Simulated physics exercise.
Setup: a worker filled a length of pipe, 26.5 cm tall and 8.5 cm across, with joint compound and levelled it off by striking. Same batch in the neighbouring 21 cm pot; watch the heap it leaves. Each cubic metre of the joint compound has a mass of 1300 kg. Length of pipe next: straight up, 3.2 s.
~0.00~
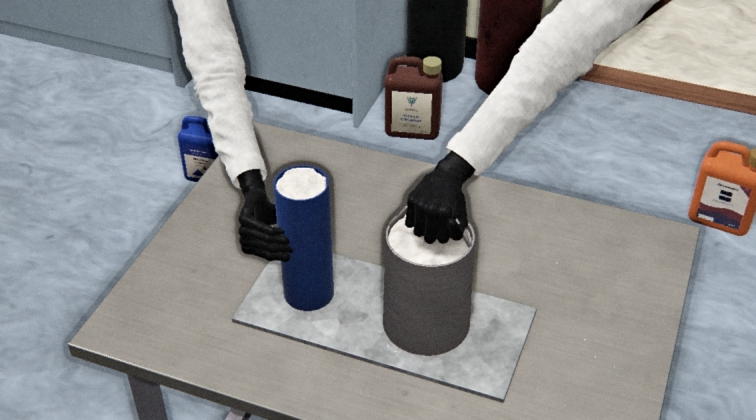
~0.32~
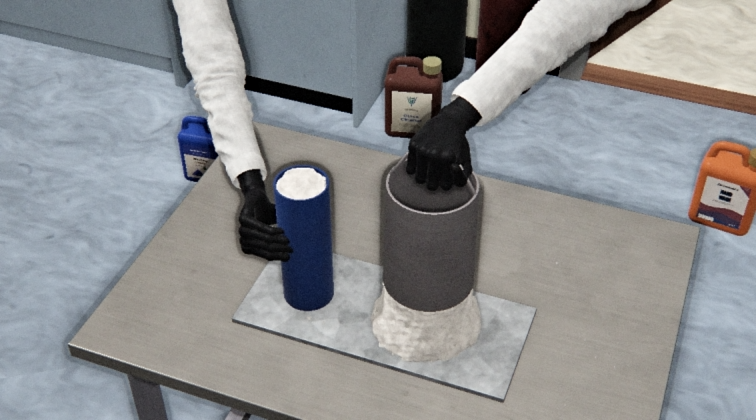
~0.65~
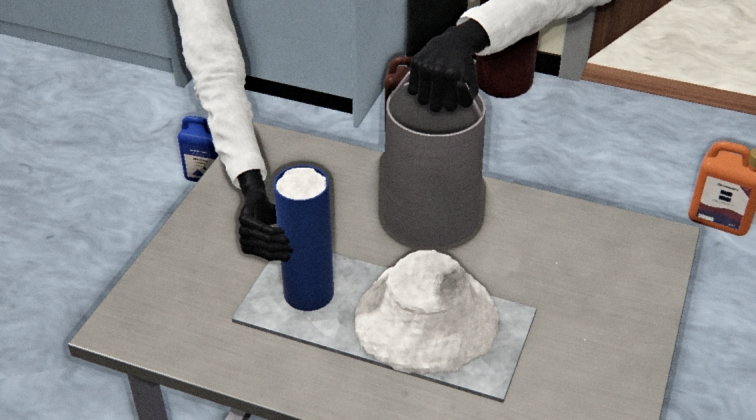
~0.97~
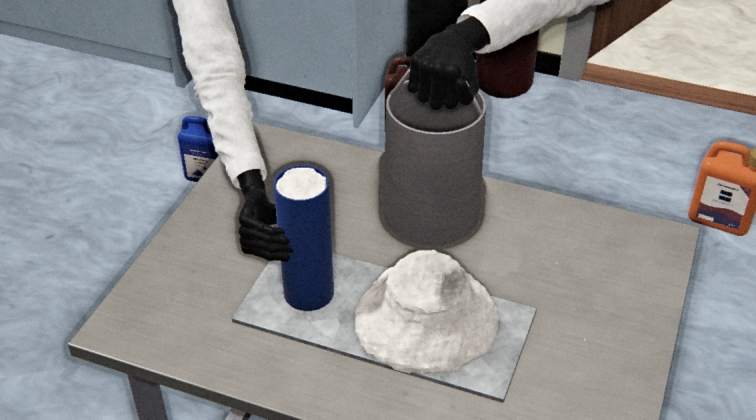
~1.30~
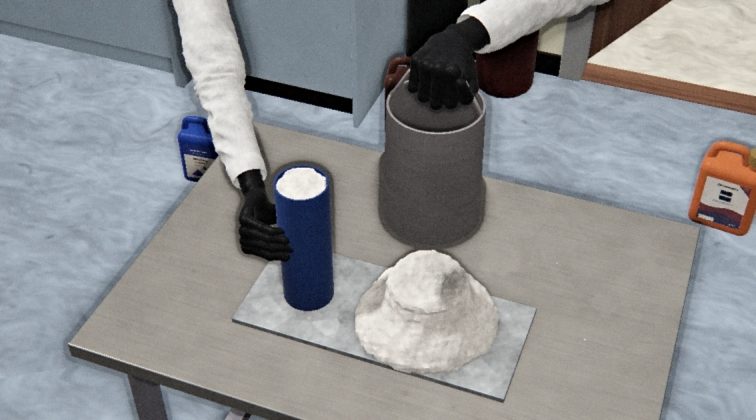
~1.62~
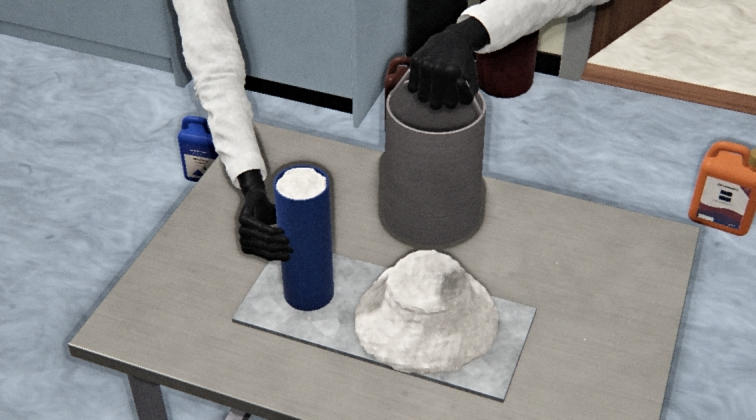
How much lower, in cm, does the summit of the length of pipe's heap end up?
I would say about 11 cm.
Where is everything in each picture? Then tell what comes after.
In the first frame, middle of the pot's mouth at (430, 236), still down; middle of the length of pipe's top at (301, 184), not yet moved.
In the second frame, middle of the pot's mouth at (432, 185), raised 11 cm; middle of the length of pipe's top at (301, 184), not yet moved.
In the third frame, middle of the pot's mouth at (436, 107), raised 26 cm; what the pot left 12 cm high and 25 cm wide, top at (428, 279); middle of the length of pipe's top at (301, 184), not yet moved.
In the fourth frame, middle of the pot's mouth at (436, 105), raised 27 cm; what the pot left 12 cm high and 25 cm wide, top at (428, 279); middle of the length of pipe's top at (301, 184), not yet moved.
In the fifth frame, middle of the pot's mouth at (436, 105), raised 27 cm; what the pot left 12 cm high and 25 cm wide, top at (428, 279); middle of the length of pipe's top at (301, 184), not yet moved.
In the sixth frame, middle of the pot's mouth at (436, 105), raised 27 cm; what the pot left 12 cm high and 25 cm wide, top at (428, 279); middle of the length of pipe's top at (301, 184), not yet moved.
After 2.4 s, the length of pipe is up 6.0 cm; the joint compound has come down 0.8 cm to 26 cm and is 9.4 cm wide.
After 3.2 s, the length of pipe is up 16 cm; the joint compound has come down 10 cm to 16 cm and is 15 cm wide.
After 4.0 s, the length of pipe is up 27 cm; the joint compound has come down 11 cm to 15 cm and is 15 cm wide.
After 5.0 s, the length of pipe is clear; the joint compound has come down 11 cm to 15 cm and is 16 cm wide.
After 5.5 s, at rest, the length of pipe is clear; the joint compound has come down 11 cm to 15 cm and is 16 cm wide.
